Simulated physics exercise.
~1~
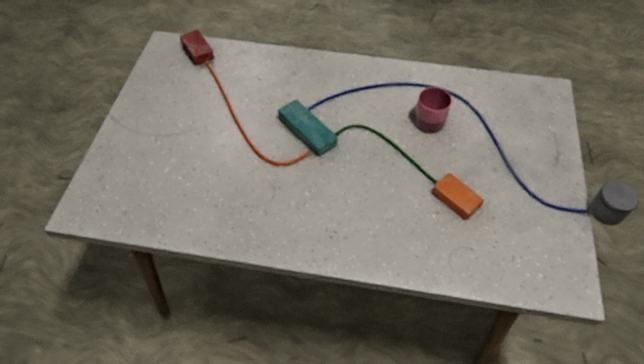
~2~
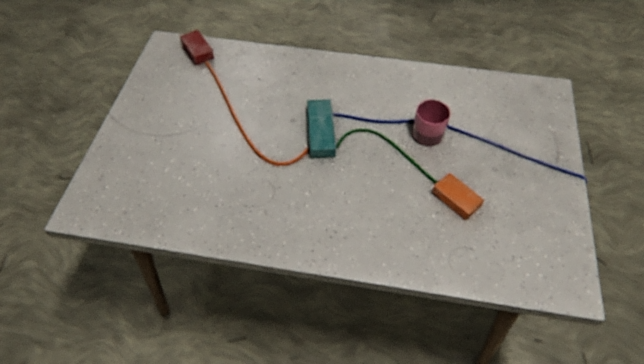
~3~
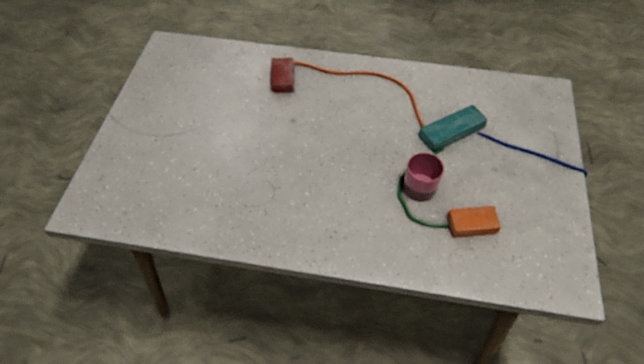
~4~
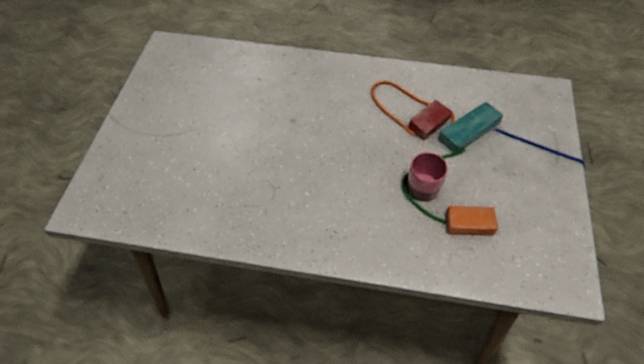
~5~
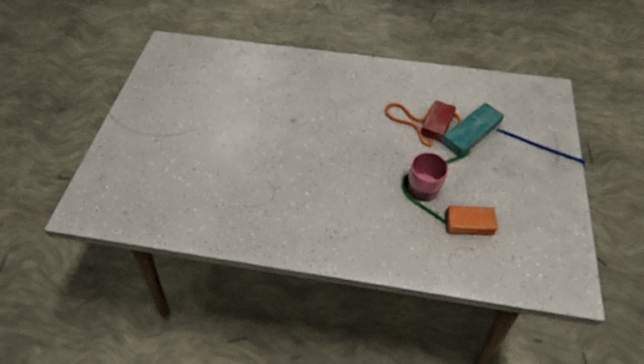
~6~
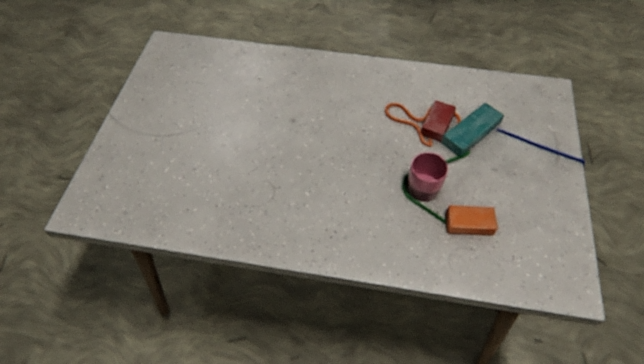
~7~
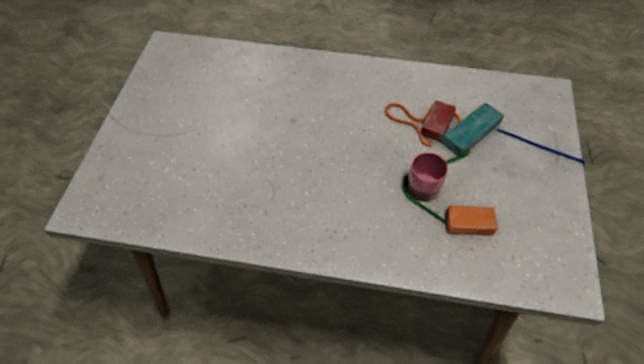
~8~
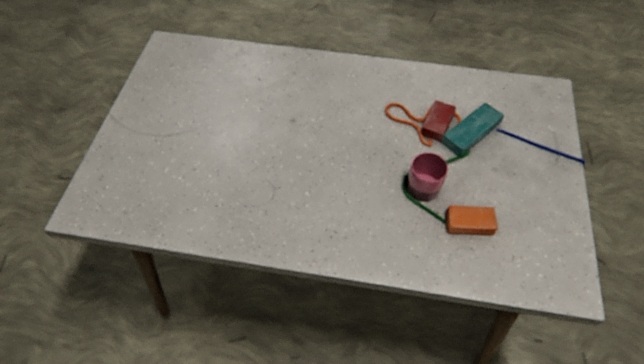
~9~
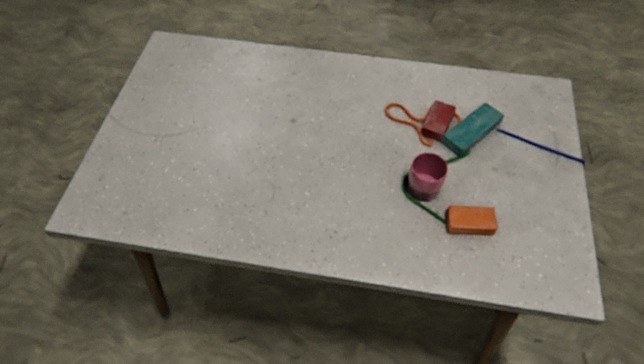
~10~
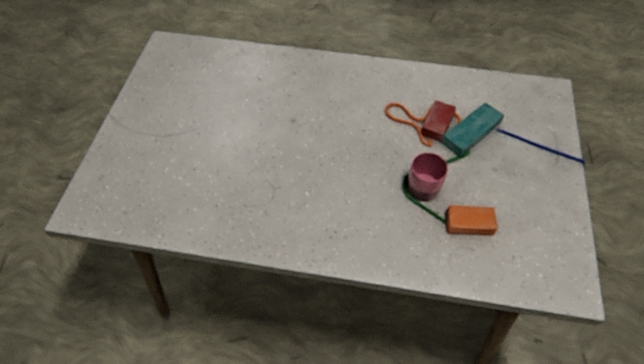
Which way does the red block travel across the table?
It moves to the right, ending up close beside the teal block.
